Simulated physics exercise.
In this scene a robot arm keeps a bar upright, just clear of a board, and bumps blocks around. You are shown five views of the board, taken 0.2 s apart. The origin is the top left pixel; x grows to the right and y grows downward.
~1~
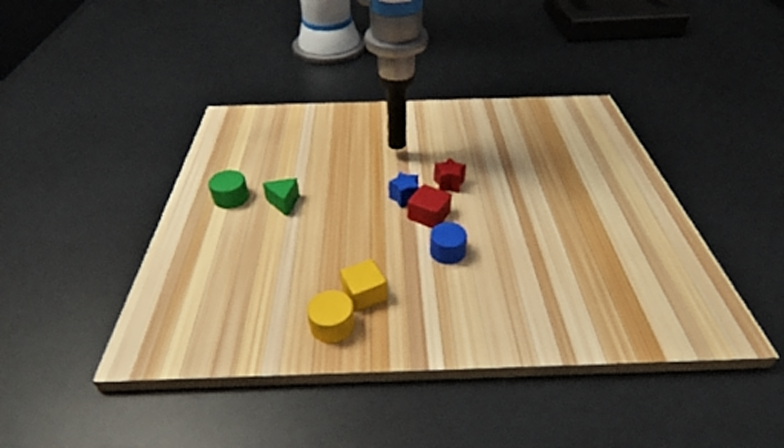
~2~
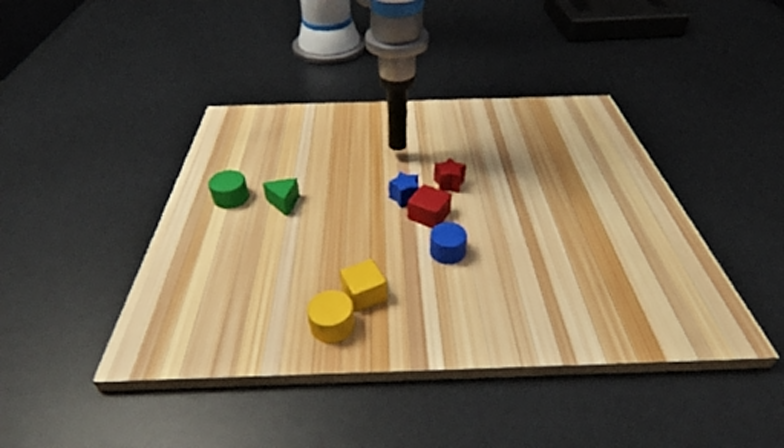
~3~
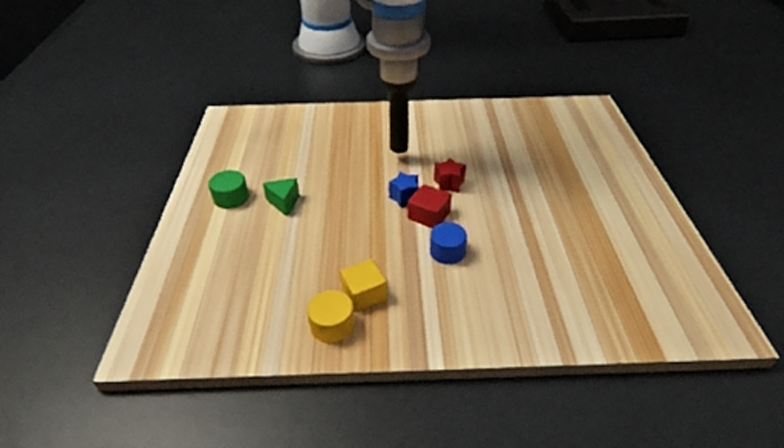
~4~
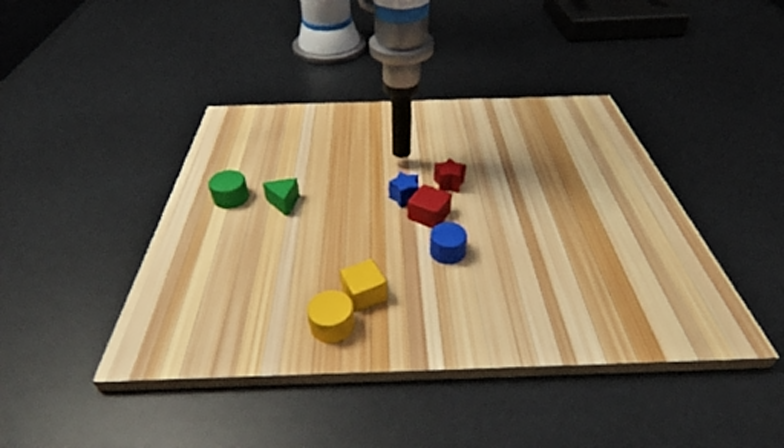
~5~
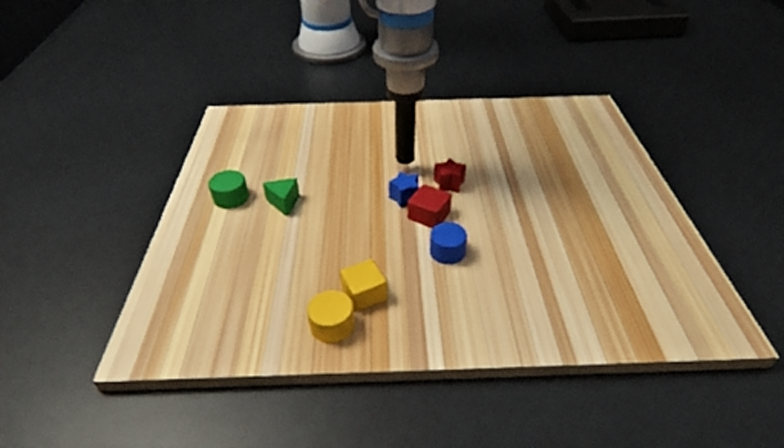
On a striped wooden board scattered with red, blue, green and yellow blocks, a robot arm's dark bar crept slightly toward the viewer and a touch right, nearing the blue star, while the blocks stayed still.
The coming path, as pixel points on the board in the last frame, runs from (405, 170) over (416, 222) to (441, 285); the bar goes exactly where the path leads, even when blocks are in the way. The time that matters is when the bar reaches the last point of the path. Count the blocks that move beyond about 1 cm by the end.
I reckon the push displaces three or more of the blocks by more than 1 cm.
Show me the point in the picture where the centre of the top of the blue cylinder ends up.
Roughly at (463, 244).
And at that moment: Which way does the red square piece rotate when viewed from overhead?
From the top, the block rotates counterclockwise.
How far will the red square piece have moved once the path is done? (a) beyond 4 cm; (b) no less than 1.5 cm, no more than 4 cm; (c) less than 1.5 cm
The answer is b.
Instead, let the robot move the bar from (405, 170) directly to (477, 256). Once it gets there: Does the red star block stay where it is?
That would be a yes.
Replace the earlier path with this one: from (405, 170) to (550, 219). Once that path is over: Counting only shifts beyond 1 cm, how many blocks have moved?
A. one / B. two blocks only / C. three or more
A
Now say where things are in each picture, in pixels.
The first picture shows bar tip at (397, 145); block tops, blue star block at (405, 180); red square piece at (430, 197); blue cylinder at (449, 234); red star block at (450, 167).
The second picture shows bar at (398, 146); blocks unchanged.
The third picture shows bar at (399, 148); blocks unchanged.
The fourth picture shows bar at (402, 153); blocks unchanged.
The fifth picture shows bar at (405, 159); blue star block at (405, 180); red square piece at (430, 197); blue cylinder at (449, 234); red star block at (450, 167).
The first path, step by step. One third of the way, bar at (412, 192); blue star block at (398, 197), turned 20° clockwise; red square piece at (433, 200).
Two thirds of the way, bar at (422, 230); blue star block at (394, 208), turned 75° clockwise; red square piece at (449, 210), turned 35° anticlockwise.
At the end, bar at (441, 274); blue star block at (394, 208), turned 75° clockwise; red square piece at (449, 210), turned 35° anticlockwise; blue cylinder at (463, 244); red star block in place.
